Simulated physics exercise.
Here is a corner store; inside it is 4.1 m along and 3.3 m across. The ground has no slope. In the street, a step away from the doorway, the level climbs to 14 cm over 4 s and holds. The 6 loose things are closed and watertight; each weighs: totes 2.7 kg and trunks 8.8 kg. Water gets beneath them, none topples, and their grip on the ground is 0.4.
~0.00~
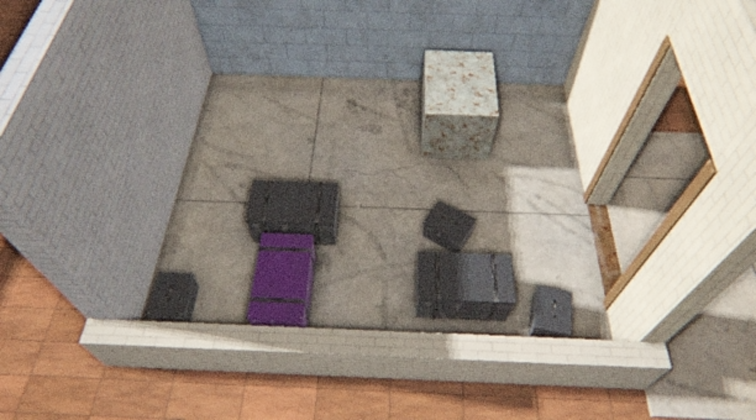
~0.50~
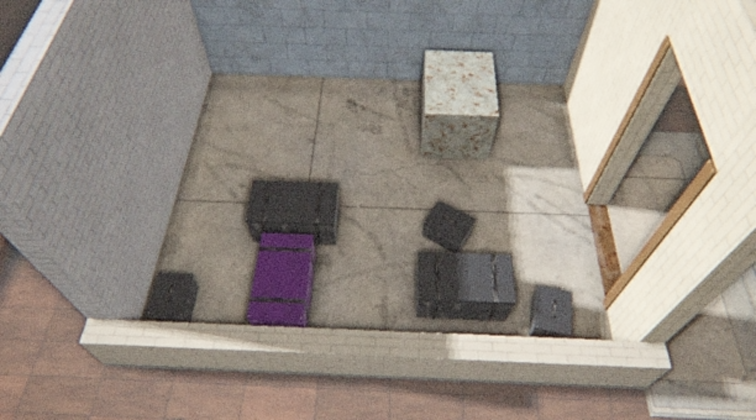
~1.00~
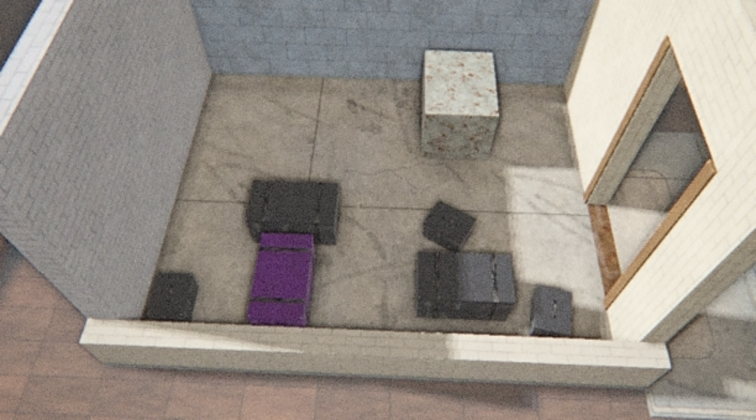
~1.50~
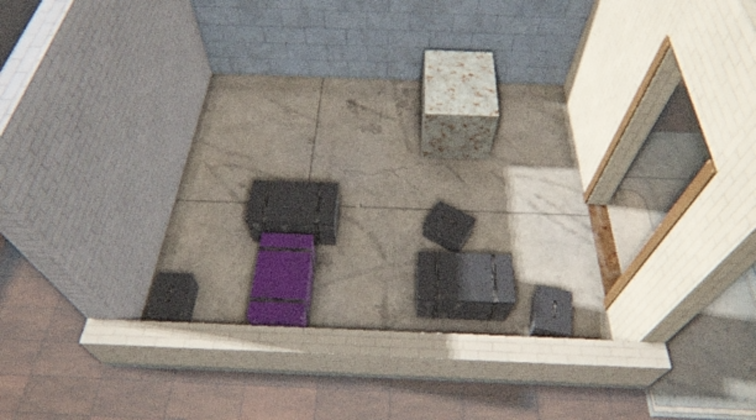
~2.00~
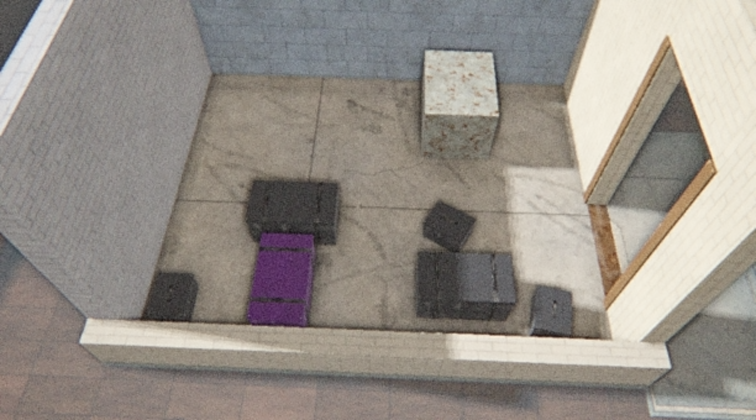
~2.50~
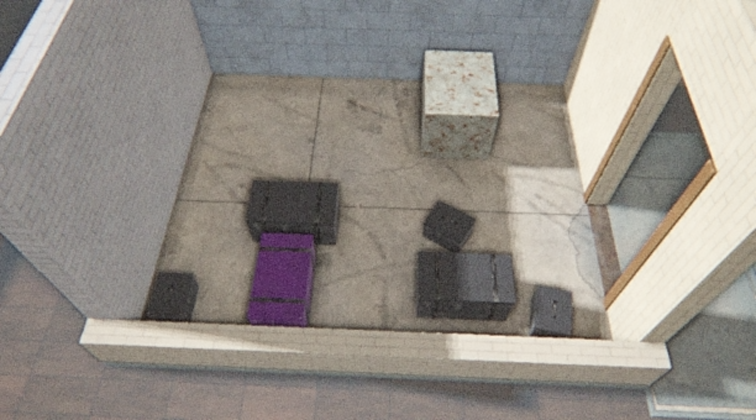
In this clip, a purple trunk and several dark boxes sit motionless on the floor of a walled room near a pale speckled block, while a thin sheet of water spreads outside and just reaches in through the right doorway.
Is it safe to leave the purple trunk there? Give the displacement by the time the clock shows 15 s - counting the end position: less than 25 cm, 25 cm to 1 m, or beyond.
The purple trunk ends far away.
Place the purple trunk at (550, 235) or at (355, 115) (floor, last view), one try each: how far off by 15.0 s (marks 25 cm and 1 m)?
In turn: It ends far away; it moves a short way.
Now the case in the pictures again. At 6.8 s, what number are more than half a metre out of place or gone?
By then 2.
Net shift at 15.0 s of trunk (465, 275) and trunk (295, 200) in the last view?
In turn: 200 cm, 150 cm.
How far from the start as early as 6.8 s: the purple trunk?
About 40 cm.
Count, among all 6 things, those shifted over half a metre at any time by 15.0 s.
I count 6.
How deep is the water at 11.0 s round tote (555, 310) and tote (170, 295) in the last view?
Roughly 4 and 8 cm.
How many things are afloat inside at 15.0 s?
6 of them.
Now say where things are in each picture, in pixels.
The first frame shows the purple trunk at (281, 274) rests on the ground; 0.0 m2 under water; 0 of 6 have shifted.
The second frame shows the purple trunk at (281, 274) rests on the ground; 0.0 m2 under water; 0 of 6 have shifted.
The third frame shows the purple trunk at (281, 274), on the bottom; water covers 0.0 m2; 0 of 6 have shifted.
The fourth frame shows the purple trunk at (281, 274) rests on the ground; 0.0 m2 under water; 0 of 6 have shifted.
The fifth frame shows the purple trunk at (281, 274) rests on the ground; water covers 0.0 m2; 0 of 6 have shifted.
The sixth frame shows the purple trunk at (281, 274) rests on the ground; 0.1 m2 under water; 0 of 6 have shifted.
After 3.5 s the purple trunk is near (281, 274), 0.0 m from its start, aground; 0 afloat.
After 6.8 s the purple trunk is near (234, 277), 0.4 m from its start, aground; 3 afloat.
After 11.0 s the purple trunk is near (225, 182), 1.1 m from its start, afloat; 6 afloat.
After 15.0 s the purple trunk is near (292, 114), 1.8 m from its start, afloat; 6 afloat.
